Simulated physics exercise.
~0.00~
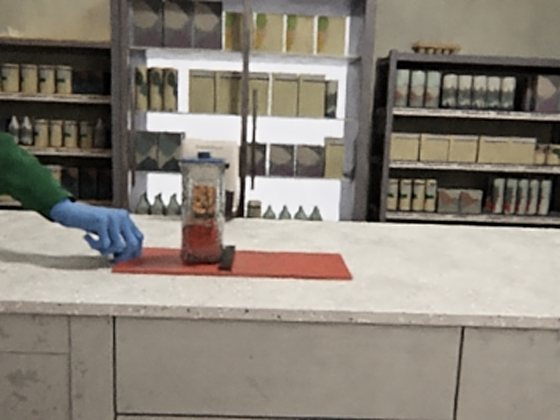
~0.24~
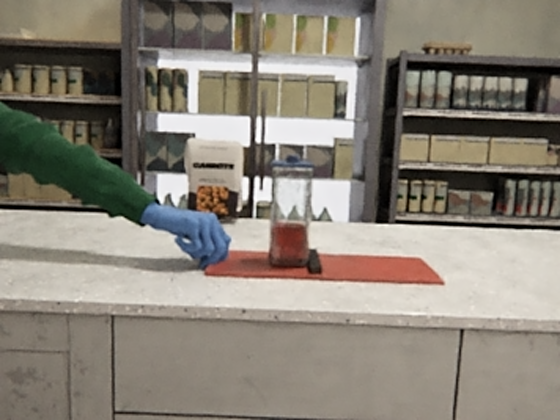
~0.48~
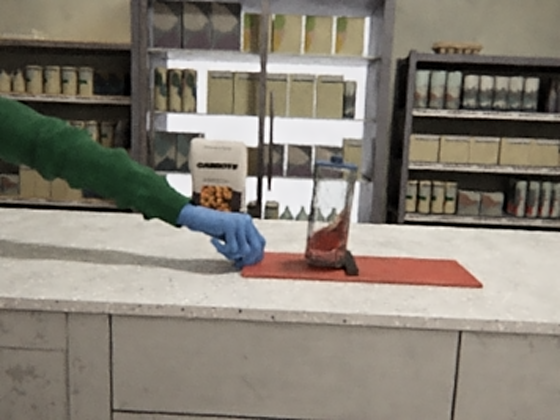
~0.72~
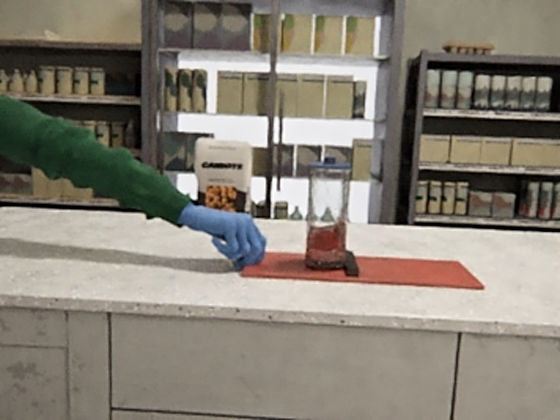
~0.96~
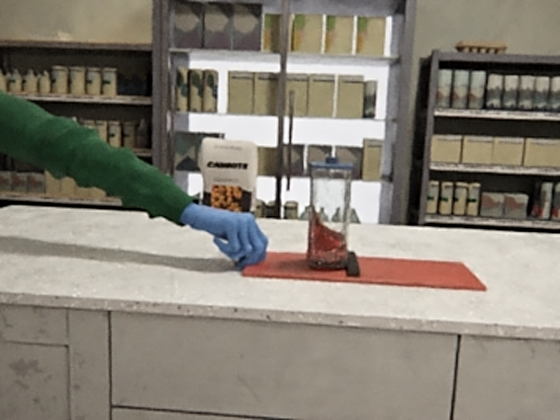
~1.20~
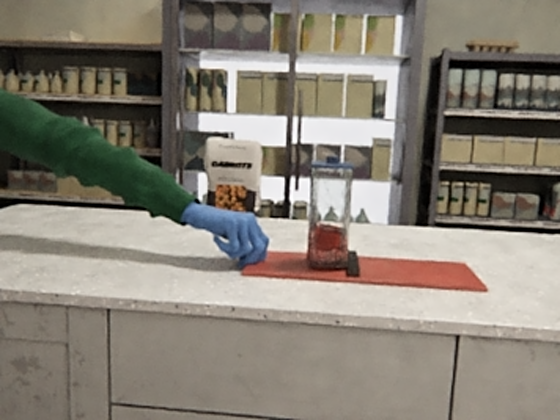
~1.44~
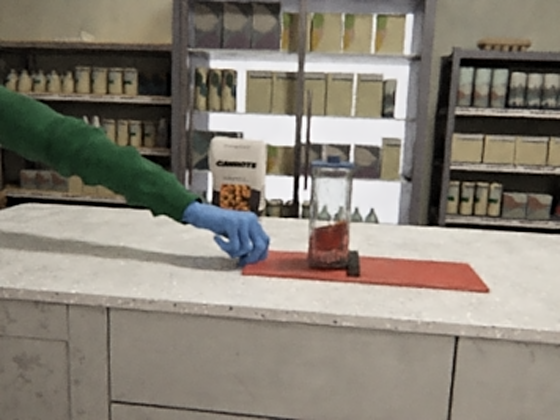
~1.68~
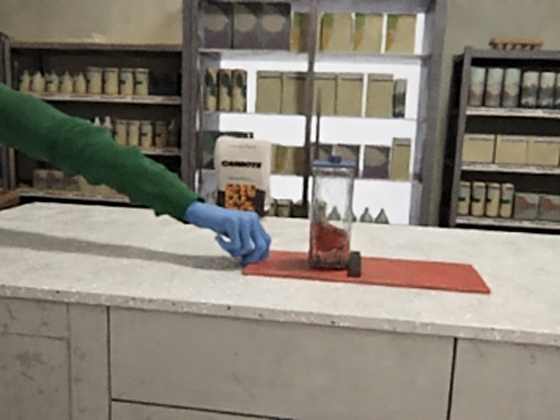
On a shop counter, a blue-gloved hand slides a red board rightward, stopping as the half-filled clear canister tilts briefly, then settles upright.
